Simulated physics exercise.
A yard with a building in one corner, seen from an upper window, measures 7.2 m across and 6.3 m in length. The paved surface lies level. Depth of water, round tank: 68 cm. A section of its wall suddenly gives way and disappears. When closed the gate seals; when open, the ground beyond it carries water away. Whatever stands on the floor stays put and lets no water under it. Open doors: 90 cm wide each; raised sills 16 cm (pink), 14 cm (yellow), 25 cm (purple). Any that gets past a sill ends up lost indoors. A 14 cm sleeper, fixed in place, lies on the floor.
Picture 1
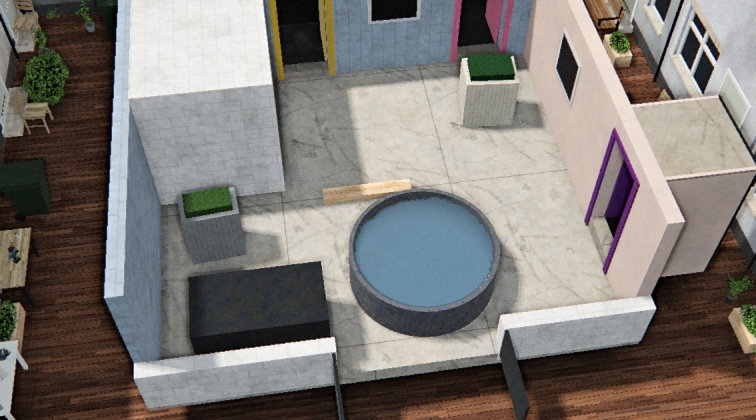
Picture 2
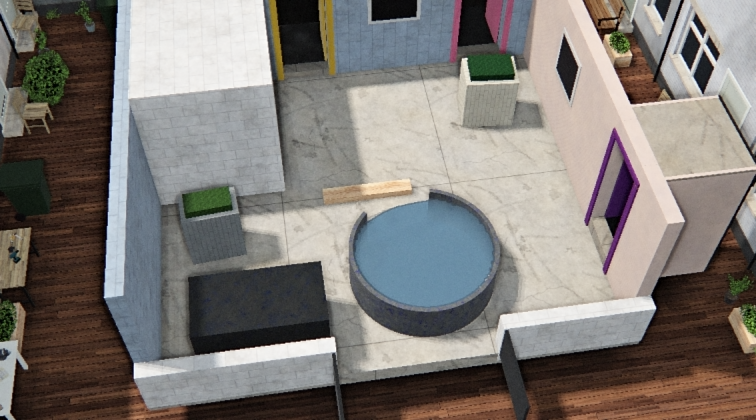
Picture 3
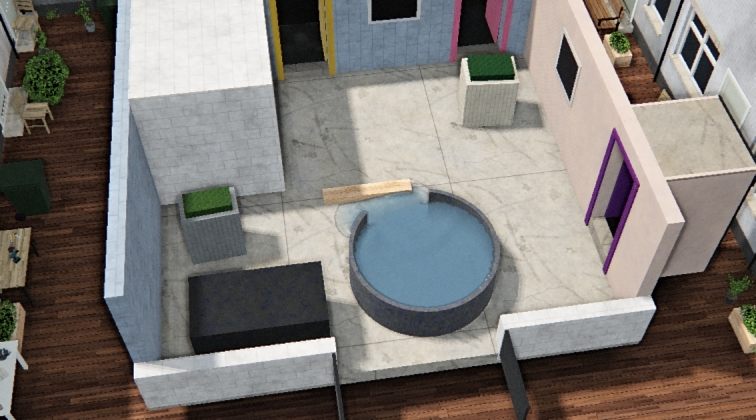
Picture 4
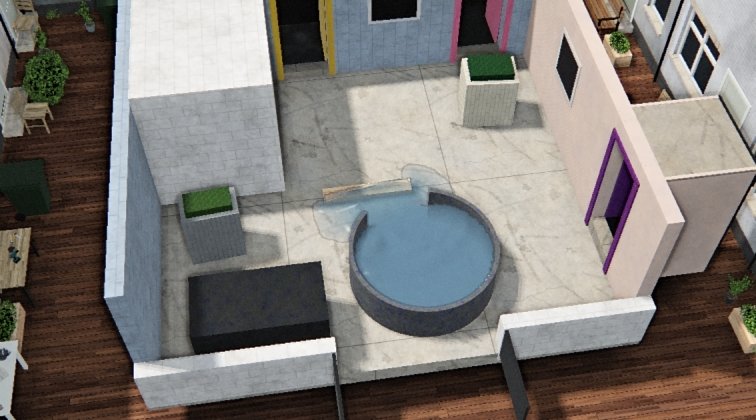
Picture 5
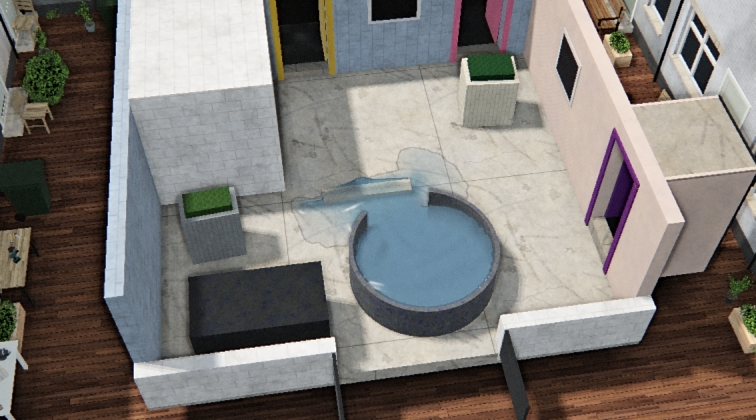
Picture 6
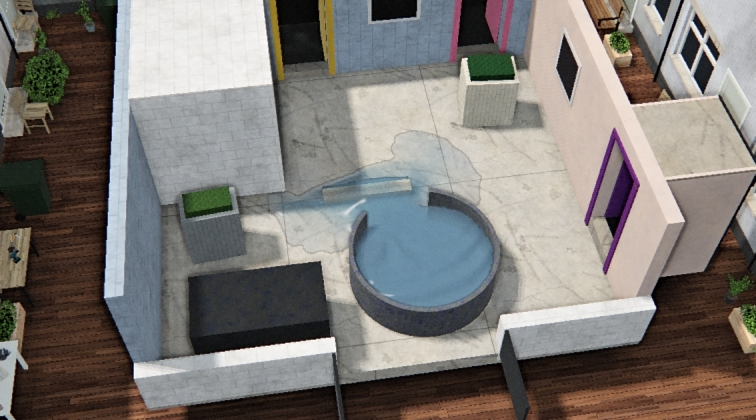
The clip shows a paved yard from above with a round tank of still water; a section of its rear wall disappears, and water pours through the gap, spreading left and right around a wooden plank on the floor.
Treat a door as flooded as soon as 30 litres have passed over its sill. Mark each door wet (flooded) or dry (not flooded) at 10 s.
Status of pink door: Dry. Status of yellow door: Wet. Status of purple door: Dry.
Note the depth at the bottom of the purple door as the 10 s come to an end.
Reading: Close to 6.0 cm.
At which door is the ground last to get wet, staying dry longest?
That would be the purple one.
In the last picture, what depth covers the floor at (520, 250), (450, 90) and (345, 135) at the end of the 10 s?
About 4, 5 and 7 cm respectively.
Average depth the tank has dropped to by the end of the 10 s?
The mean depth is around 8 cm.
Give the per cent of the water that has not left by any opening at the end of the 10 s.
Around 94 percent of the water.
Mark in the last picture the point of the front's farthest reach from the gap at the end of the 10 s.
That's around (522, 55) in the last picture.
A moment later water covers 35 % of the floor and is deepest (44 cm) near (381, 206); pink door not reached, yellow door not reached, purple door not reached.
Soon after water covers 55 % of the floor and is deepest (38 cm) near (273, 81); pink door 4 cm at the sill, 0 L in, yellow door 25 cm at the sill, 2 L in, purple door not reached.
Next water covers 70 % of the floor and is deepest (26 cm) near (391, 205); pink door 9 cm at the sill, 0 L in, yellow door 20 cm at the sill, 61 L in, purple door not reached.
Later on water covers 85 % of the floor and is deepest (21 cm) near (162, 384); pink door 12 cm at the sill, 0 L in, yellow door 6 cm at the sill, 71 L in, purple door 3 cm at the sill, 0 L in.
At the end water covers 95 % of the floor and is deepest (14 cm) near (273, 81); pink door 6 cm at the sill, 0 L in, yellow door 8 cm at the sill, 71 L in, purple door 6 cm at the sill, 0 L in.
